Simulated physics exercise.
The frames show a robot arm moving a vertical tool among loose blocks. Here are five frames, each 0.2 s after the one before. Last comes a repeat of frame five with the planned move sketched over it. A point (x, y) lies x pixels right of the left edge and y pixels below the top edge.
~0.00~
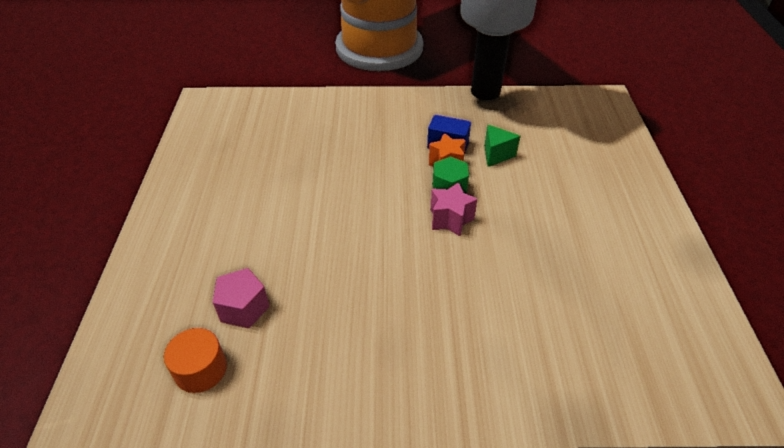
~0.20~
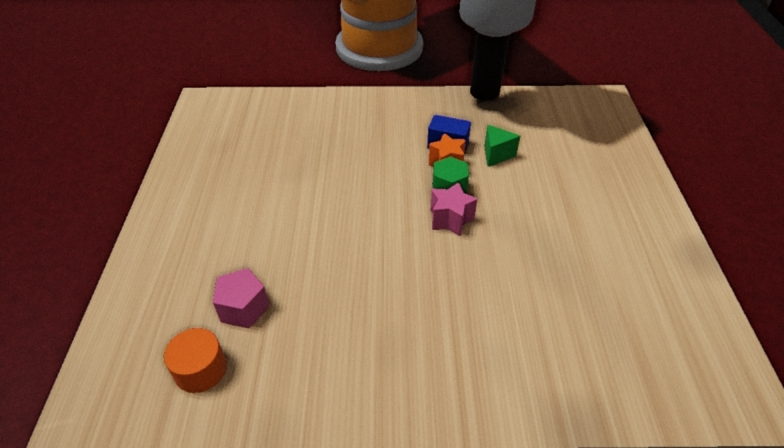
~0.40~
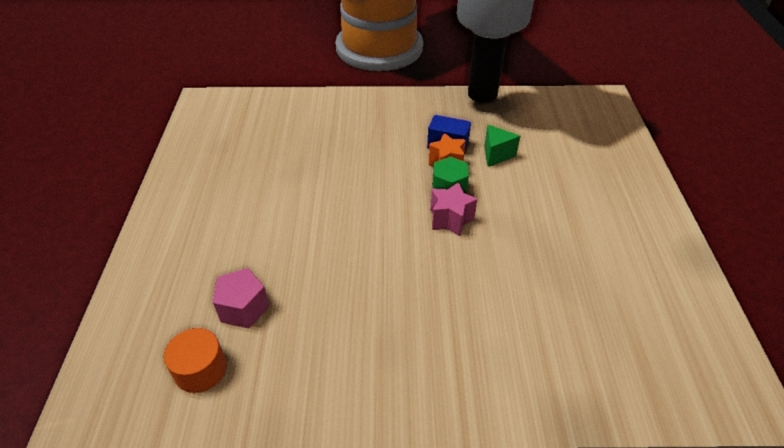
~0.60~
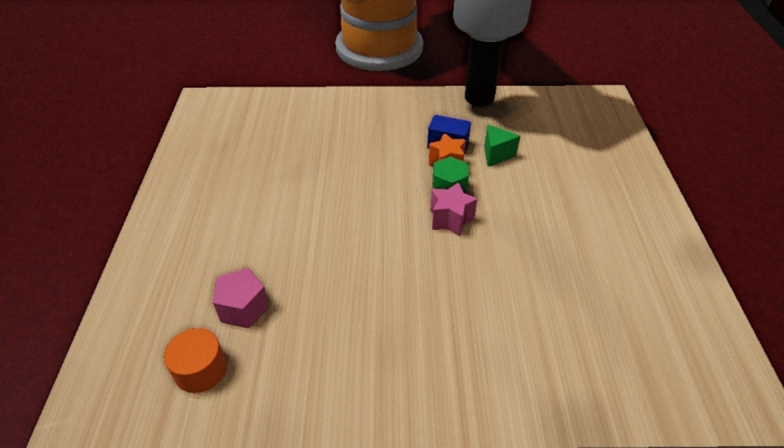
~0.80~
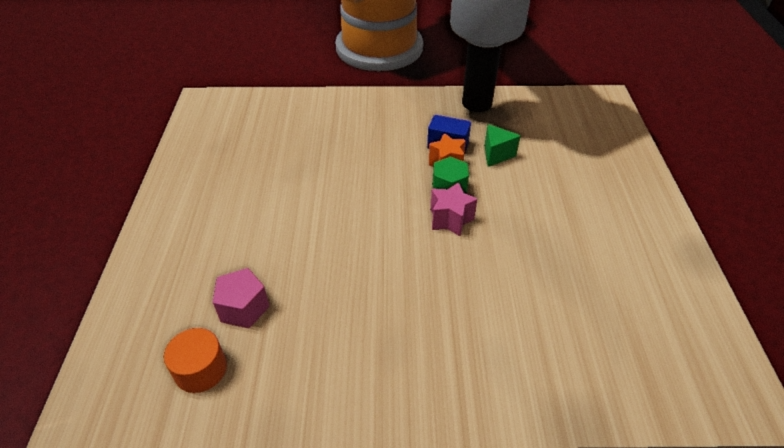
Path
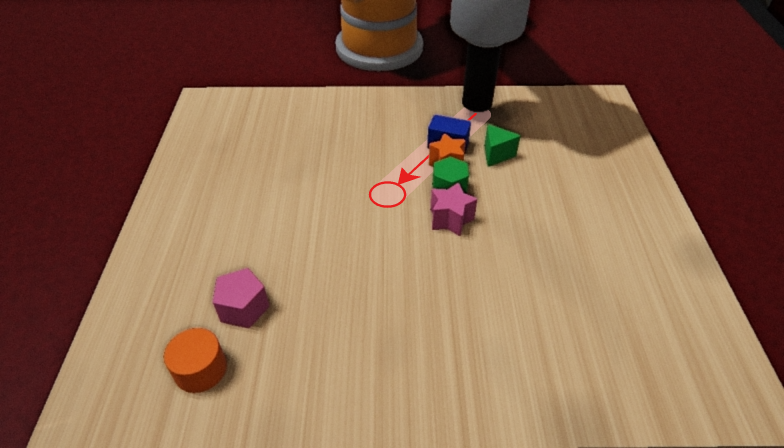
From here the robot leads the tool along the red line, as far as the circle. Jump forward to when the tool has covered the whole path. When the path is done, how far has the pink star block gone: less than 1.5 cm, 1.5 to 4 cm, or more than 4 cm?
Beyond 4 cm.
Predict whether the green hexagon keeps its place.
Shifted.
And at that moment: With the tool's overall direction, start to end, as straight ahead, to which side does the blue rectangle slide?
It is pushed towards the left-hand side.
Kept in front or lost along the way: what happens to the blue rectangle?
Once the path is finished, the blue rectangle still sits ahead of the tool.
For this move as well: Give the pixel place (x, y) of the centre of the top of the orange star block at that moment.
It ends at (421, 211).
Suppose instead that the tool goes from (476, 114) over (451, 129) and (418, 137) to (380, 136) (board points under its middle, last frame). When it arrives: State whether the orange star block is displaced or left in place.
In the end it has been moved.
The drawn path runs in a line from (476, 114) to (388, 194).
On the path given first. One third of the way, tool at (450, 128); orange star block at (440, 153); blue rectangle at (439, 133); green hexagon at (451, 173), turned 20° anticlockwise.
Two thirds of the way, tool at (420, 154); orange star block at (428, 184), turned 35° anticlockwise; blue rectangle at (412, 164), turned 20° anticlockwise; green hexagon at (452, 200), turned 45° anticlockwise; pink star block at (467, 226).
At the end, tool at (387, 184); orange star block at (421, 211), turned 70° anticlockwise; blue rectangle at (389, 200), turned 55° anticlockwise; green hexagon at (455, 216), turned 80° anticlockwise; pink star block at (482, 238), turned 20° anticlockwise.
